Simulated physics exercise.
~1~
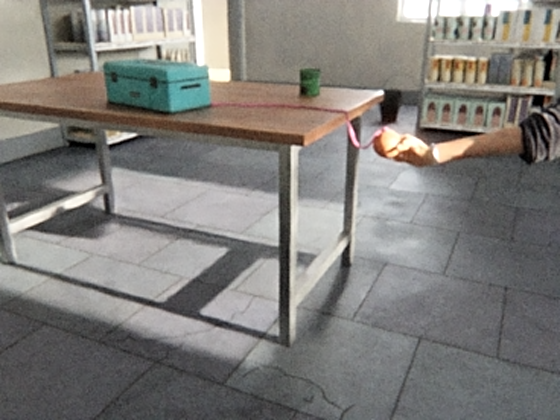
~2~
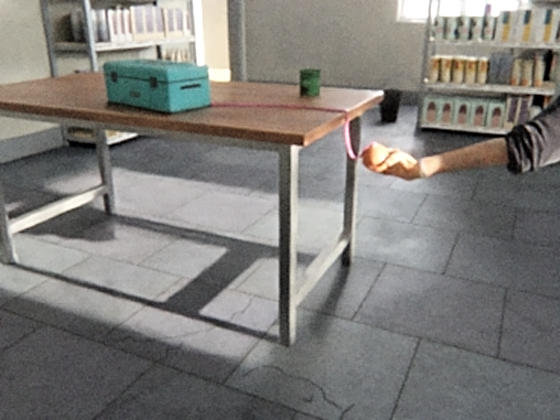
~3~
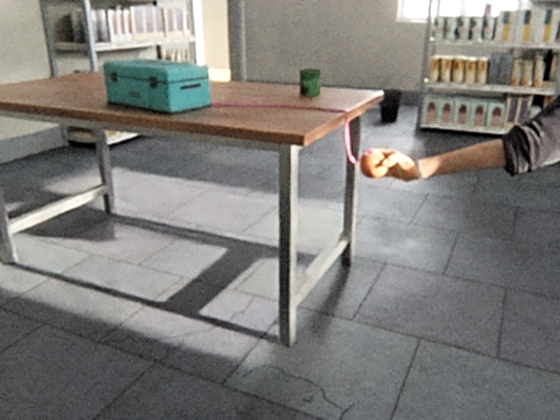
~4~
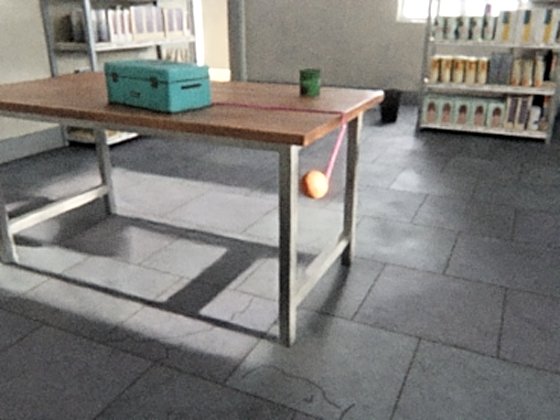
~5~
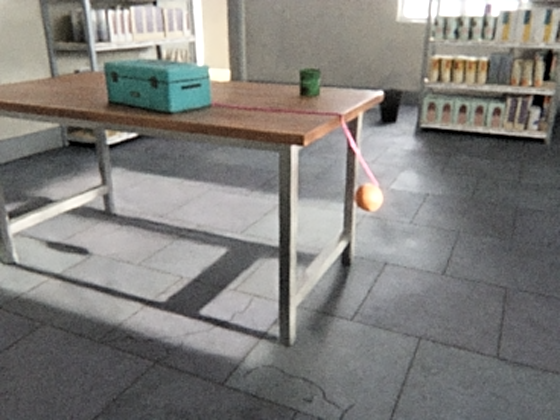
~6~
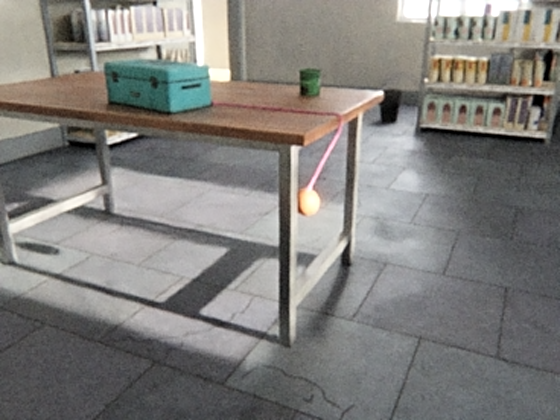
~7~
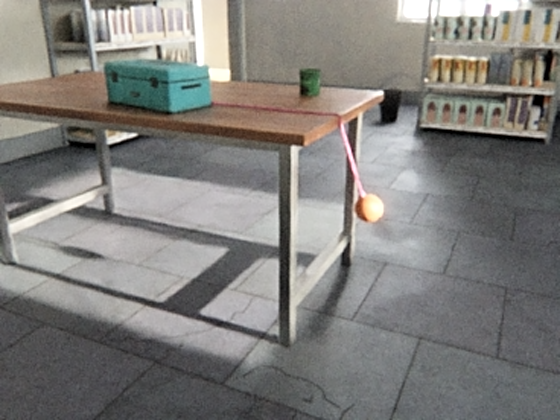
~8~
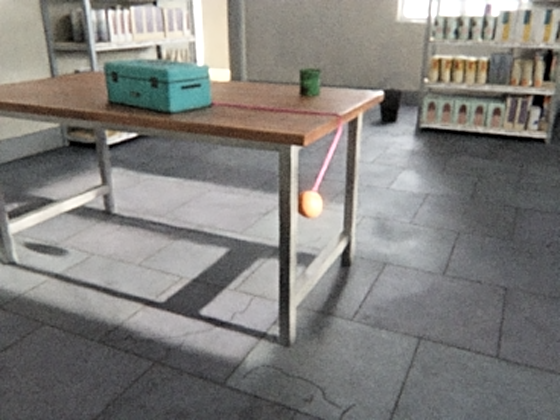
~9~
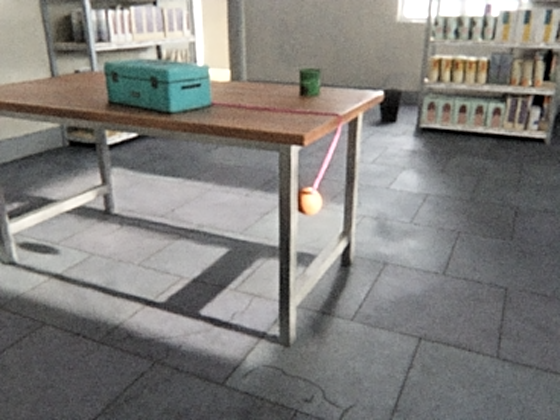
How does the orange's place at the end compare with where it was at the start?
At the start the orange was held in a hand out to the right of the table. By the end it was lower and farther left, hanging from the shoelace below the table edge.
